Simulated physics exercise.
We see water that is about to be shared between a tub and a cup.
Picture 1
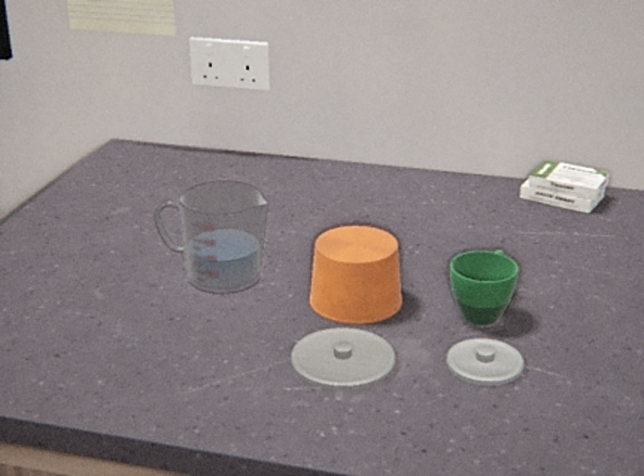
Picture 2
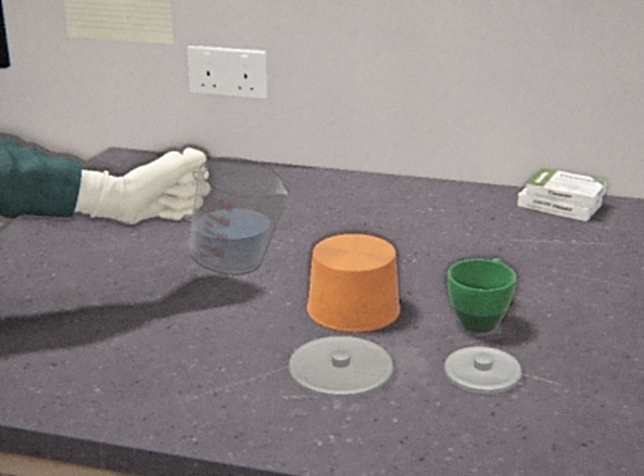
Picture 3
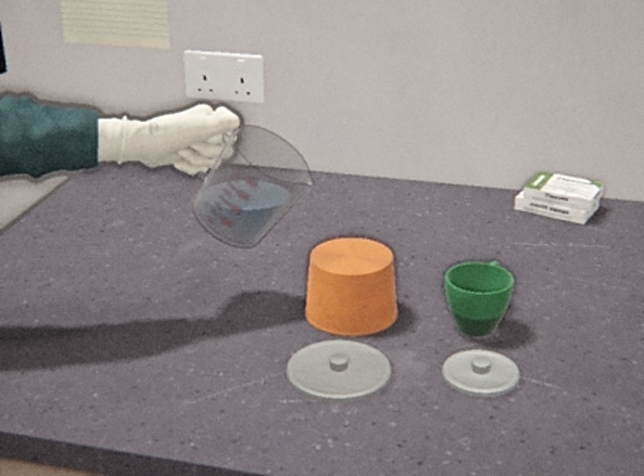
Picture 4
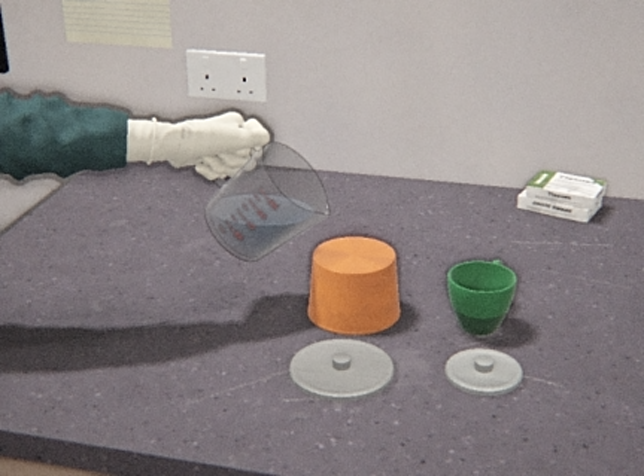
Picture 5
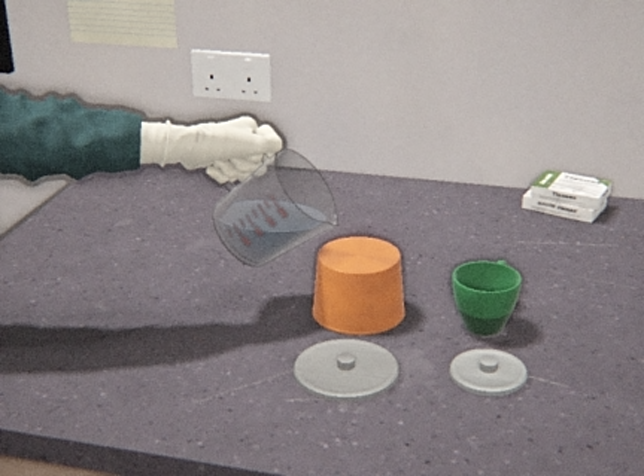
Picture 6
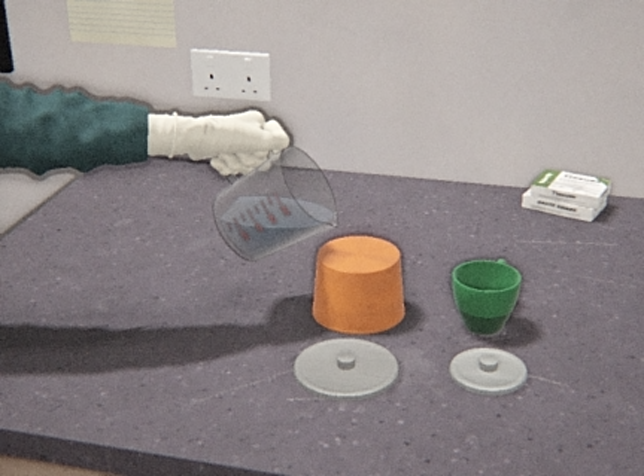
A white-gloved hand lifted a clear jug of water off the counter, moved it right and tipped it toward an upside-down orange tub, with a green cup beside it, but no water came out.
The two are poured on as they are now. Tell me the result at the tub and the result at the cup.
I'd say the tub gets wet only outside; I'd say the cup gets wet within.
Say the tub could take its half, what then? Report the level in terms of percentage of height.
About 25 %.
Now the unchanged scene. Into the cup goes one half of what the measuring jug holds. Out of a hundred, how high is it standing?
Around 75 in a hundred.
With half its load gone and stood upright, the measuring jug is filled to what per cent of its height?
The level stands at around 20 per cent of the height.
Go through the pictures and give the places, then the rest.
In the first picture, at the start; measuring jug (223, 235) about a third full; tub (356, 273) upside down; cup (482, 294) open.
In the second picture, a hand has the measuring jug; measuring jug about a third full, surface at (232, 223); tub (354, 282) upside down.
In the third picture, tilting; measuring jug (250, 186) tipped 30° with all of its load; cup (477, 306) open.
In the fourth picture, no stream yet; measuring jug (266, 203) tipped 45° with all of its load; tub (354, 284) upside down.
In the fifth picture, still nothing leaves it; measuring jug (274, 208) tipped 50° with all of its load; cup (485, 304) open.
In the sixth picture, on the point of pouring; measuring jug (275, 205) tipped 55° with all of its load; tub (359, 284) upside down; cup (485, 304) open.
Shortly, it runs off the upturned base of the tub.
Then, the water goes into the cup.
At the finish, the tub is empty, in a puddle; the cup has its share inside.
